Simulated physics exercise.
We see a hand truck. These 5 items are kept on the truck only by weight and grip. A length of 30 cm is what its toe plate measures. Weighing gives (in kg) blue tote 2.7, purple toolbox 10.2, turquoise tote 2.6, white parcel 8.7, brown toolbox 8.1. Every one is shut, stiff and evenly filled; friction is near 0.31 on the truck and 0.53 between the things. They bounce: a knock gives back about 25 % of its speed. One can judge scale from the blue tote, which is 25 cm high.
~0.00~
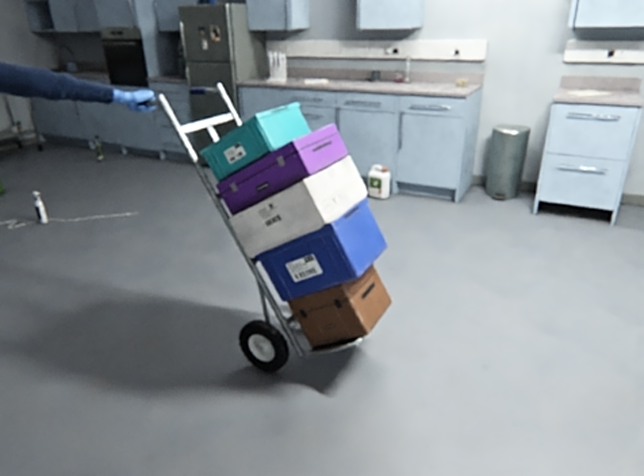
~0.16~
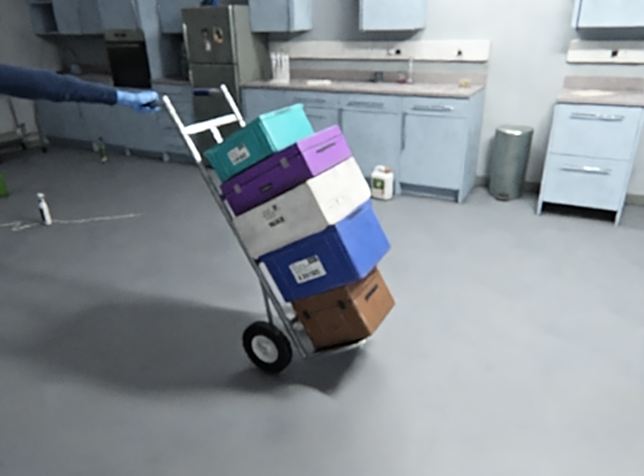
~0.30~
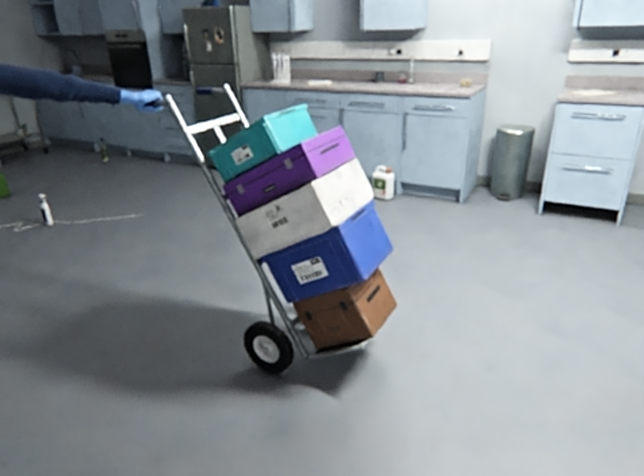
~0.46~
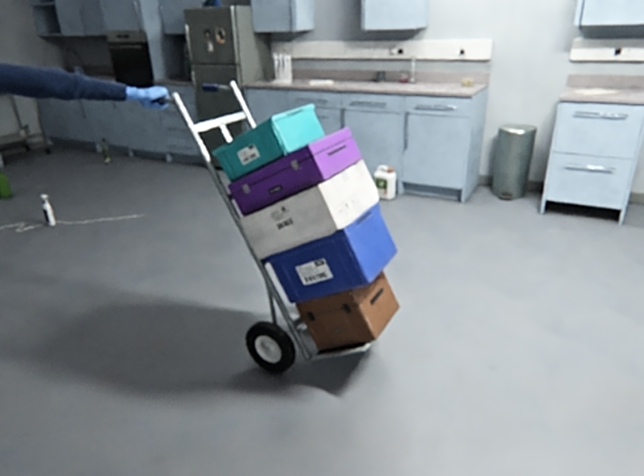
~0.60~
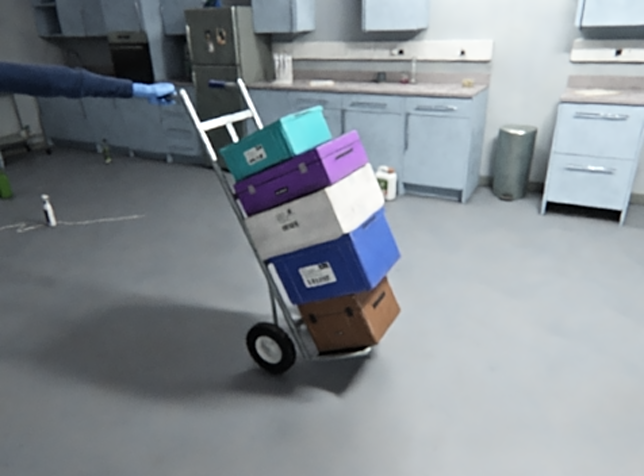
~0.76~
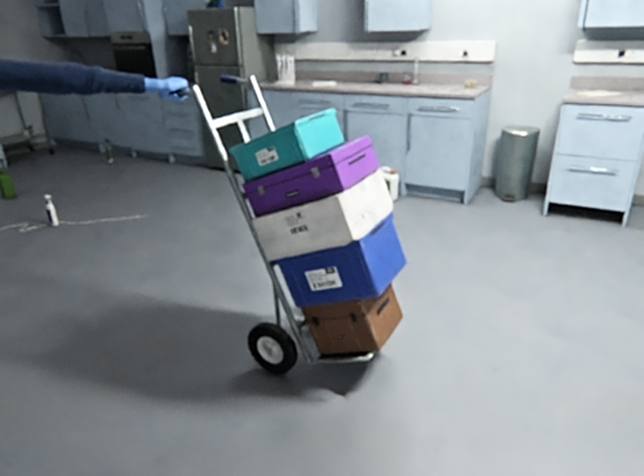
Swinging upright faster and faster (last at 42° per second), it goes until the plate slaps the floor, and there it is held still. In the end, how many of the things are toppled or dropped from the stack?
Tally: No items.
After 1.46 s, truck upright.
After 1.96 s, truck upright; purple toolbox moved 4 cm near (380, 206); blue tote moved 2 cm near (372, 290); turquoise tote moved 4 cm.
In the end (2.5 s), all 5 under 10 cm from the start. At the end, from the last picture's camera, blue tote near (368, 290), purple toolbox near (371, 205).
